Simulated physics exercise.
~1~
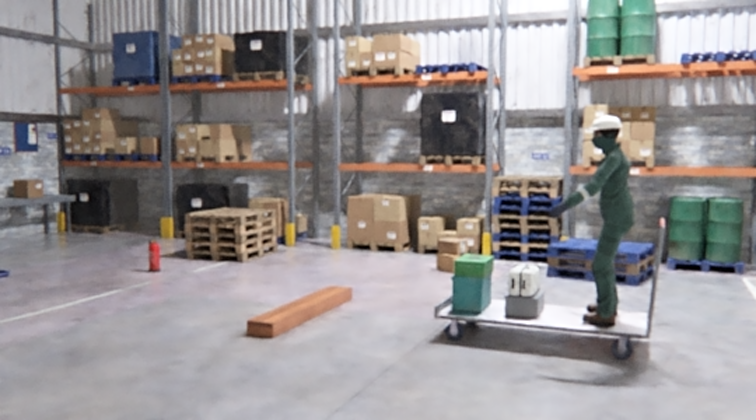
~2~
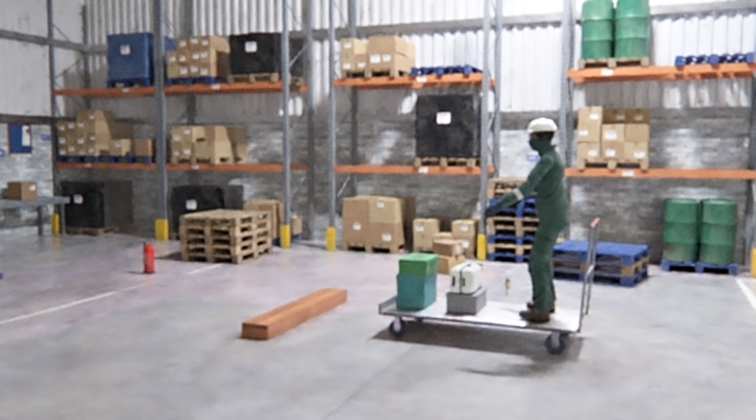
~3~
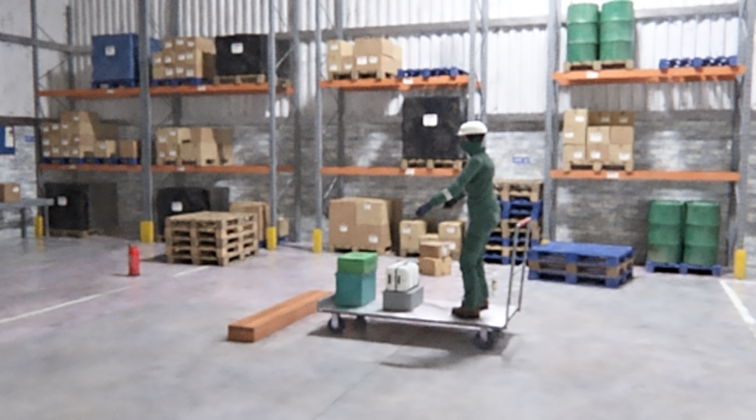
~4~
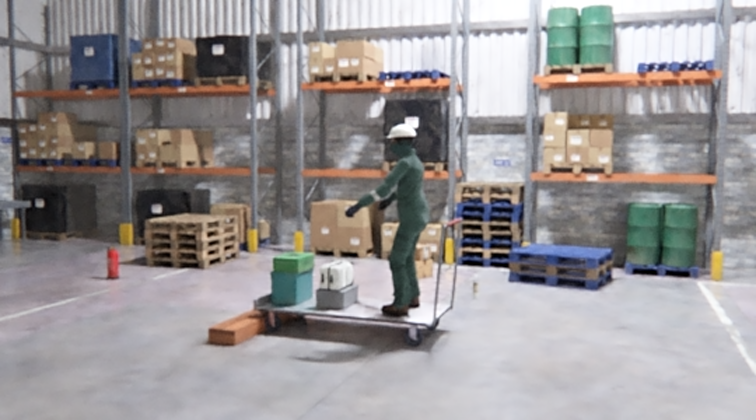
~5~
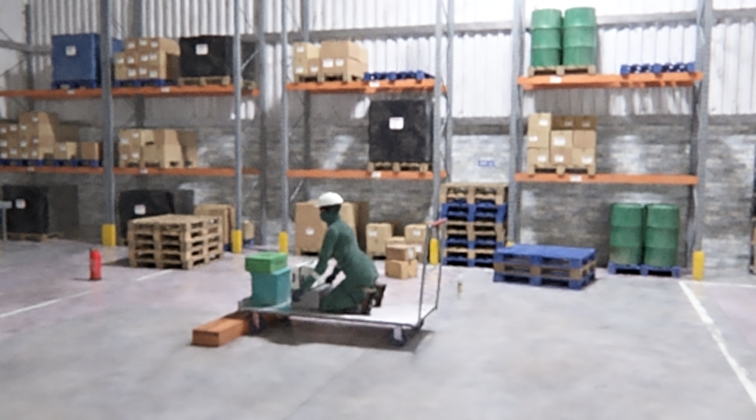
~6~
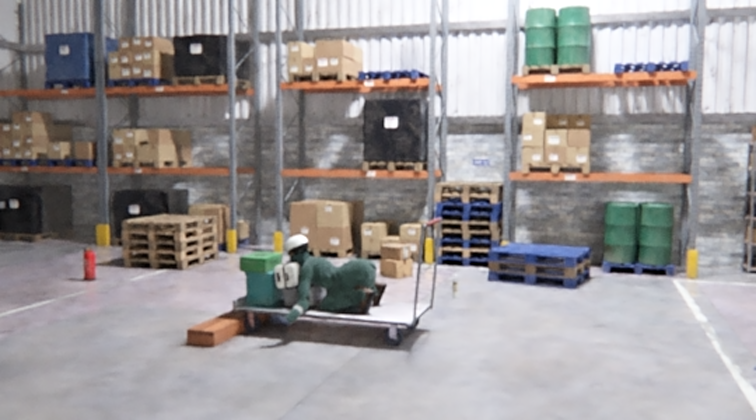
A flat cart carrying boxes and a standing figure in green with a white hard hat rolled left until it stopped against a low wooden-looking beam. The figure crumpled forward and ended sprawled on the deck behind the boxes, which stayed aboard.
